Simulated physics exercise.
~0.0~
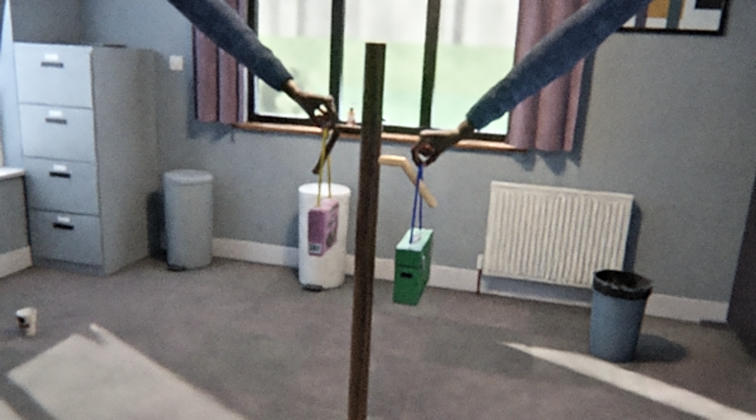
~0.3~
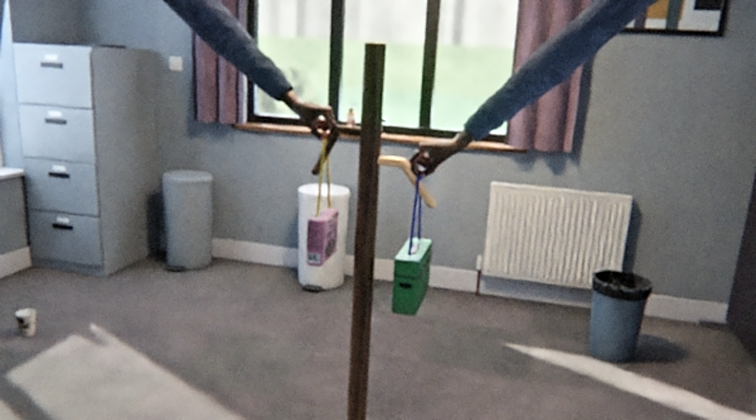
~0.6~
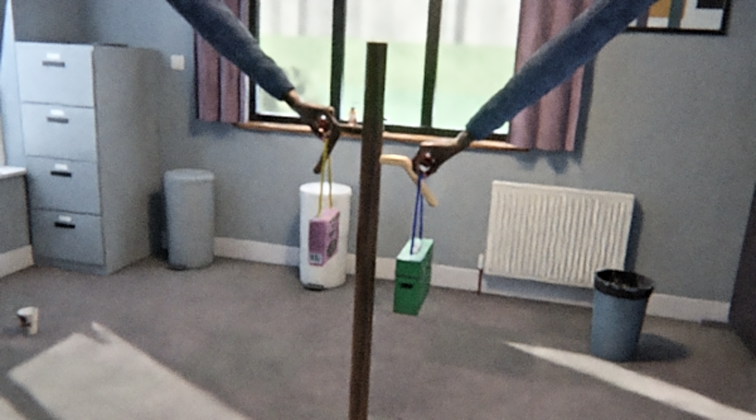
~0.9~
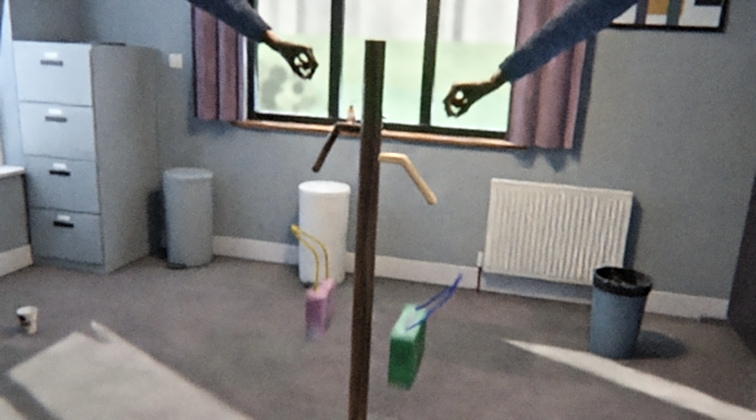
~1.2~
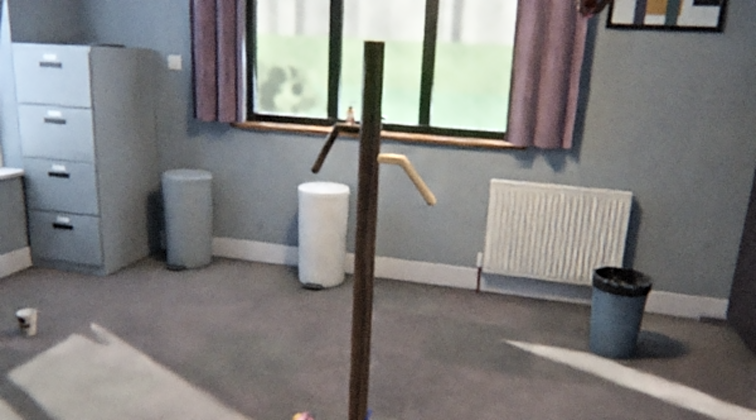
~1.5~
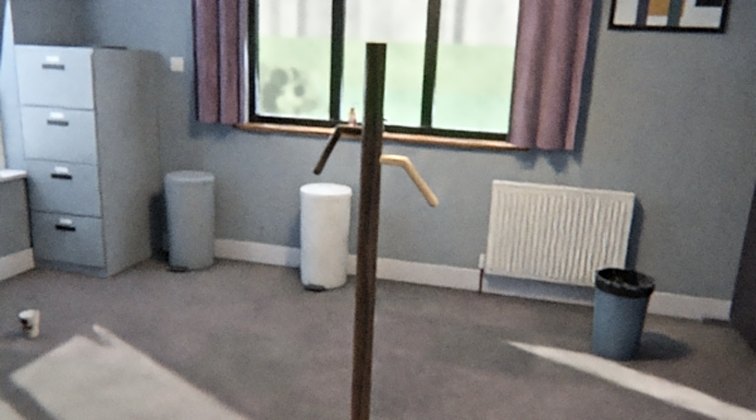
Two hands in blue sleeves reach in from above on either side of a dark upright post, seen from the front in a grey room with a window, filing cabinet, bins and a white radiator. The left hand holds a small pink pouch by a yellow loop, and the right holds a green case by a blue loop, beside the post's downward-sloping pegs. The hands lower both slightly and pause. Then they let go and draw back, and both items fall, their loops trailing. They drop out of view towards the floor, leaving the two pegs empty.
